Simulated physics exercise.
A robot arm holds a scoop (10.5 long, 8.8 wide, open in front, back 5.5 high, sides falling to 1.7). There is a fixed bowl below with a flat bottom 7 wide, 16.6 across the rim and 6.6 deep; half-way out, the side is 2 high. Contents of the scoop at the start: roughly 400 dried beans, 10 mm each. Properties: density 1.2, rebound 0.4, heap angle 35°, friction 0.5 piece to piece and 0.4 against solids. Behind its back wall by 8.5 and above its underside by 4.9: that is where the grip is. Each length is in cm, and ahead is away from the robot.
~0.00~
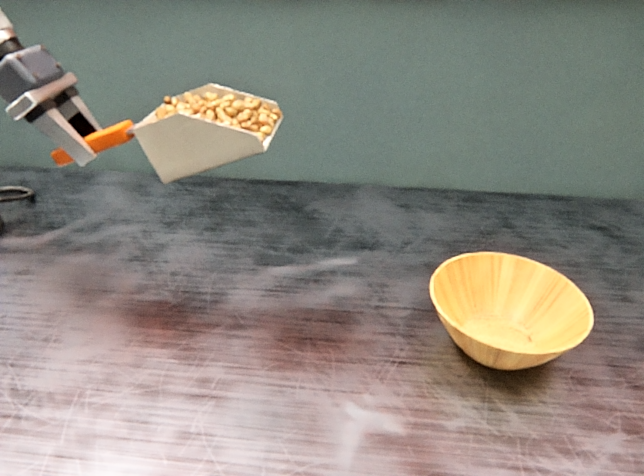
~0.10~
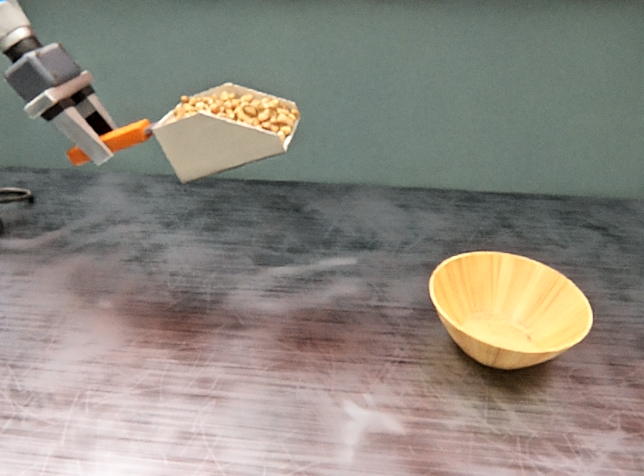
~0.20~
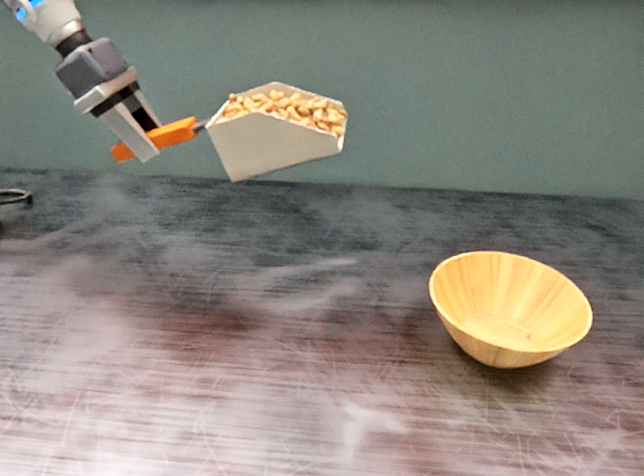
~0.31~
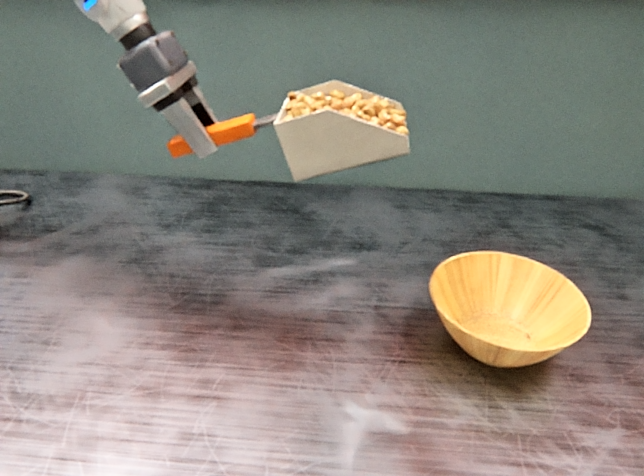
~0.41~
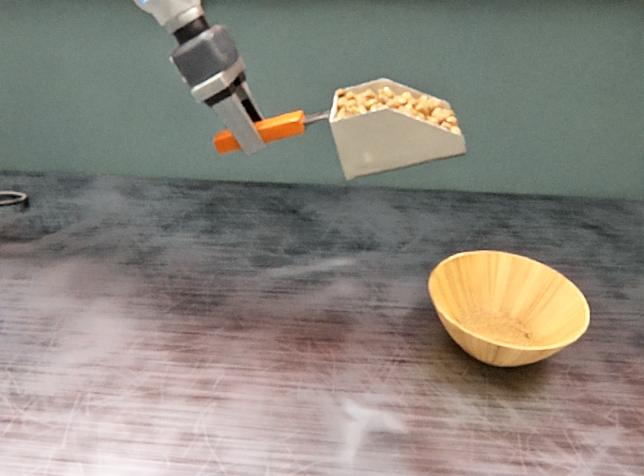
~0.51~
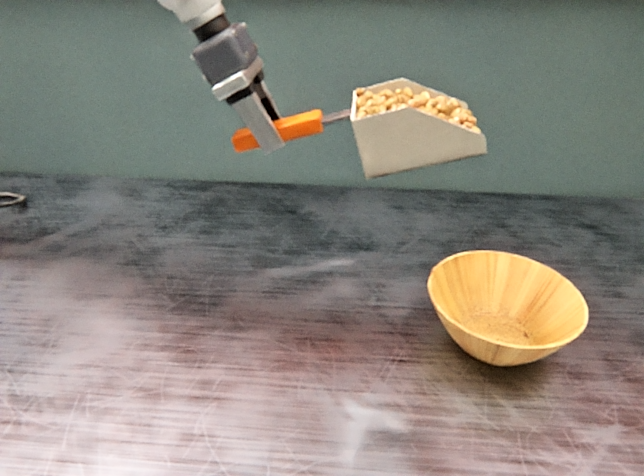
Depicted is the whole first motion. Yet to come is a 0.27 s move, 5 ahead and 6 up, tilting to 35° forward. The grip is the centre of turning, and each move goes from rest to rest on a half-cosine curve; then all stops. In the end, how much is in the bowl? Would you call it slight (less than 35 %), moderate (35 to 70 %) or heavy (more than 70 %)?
I would call it heavy.
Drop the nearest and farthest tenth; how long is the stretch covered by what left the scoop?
8 cm.
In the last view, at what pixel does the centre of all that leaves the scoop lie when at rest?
Centre estimate: About (495, 322).
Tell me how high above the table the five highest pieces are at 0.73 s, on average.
I'd put it near 26 cm.
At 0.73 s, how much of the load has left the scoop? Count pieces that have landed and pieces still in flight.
Share out: Near 10 %.
By 0.62 s, tilted 2° forward, highest piece 28 above the table; 397 on the scoop.
By 0.73 s, tilted 30° forward, highest piece 26 above the table; 361 on the scoop, 36 in flight or on a rim.
By 0.98 s, tilted 35° forward, highest piece 20 above the table; 253 in the bowl, 88 on the scoop, 56 in flight or on a rim.
By 2.03 s, tilted 35° forward, highest piece 5 above the table; 397 in the bowl.
Final count, 397 in the bowl. That is 100 % in the bowl.
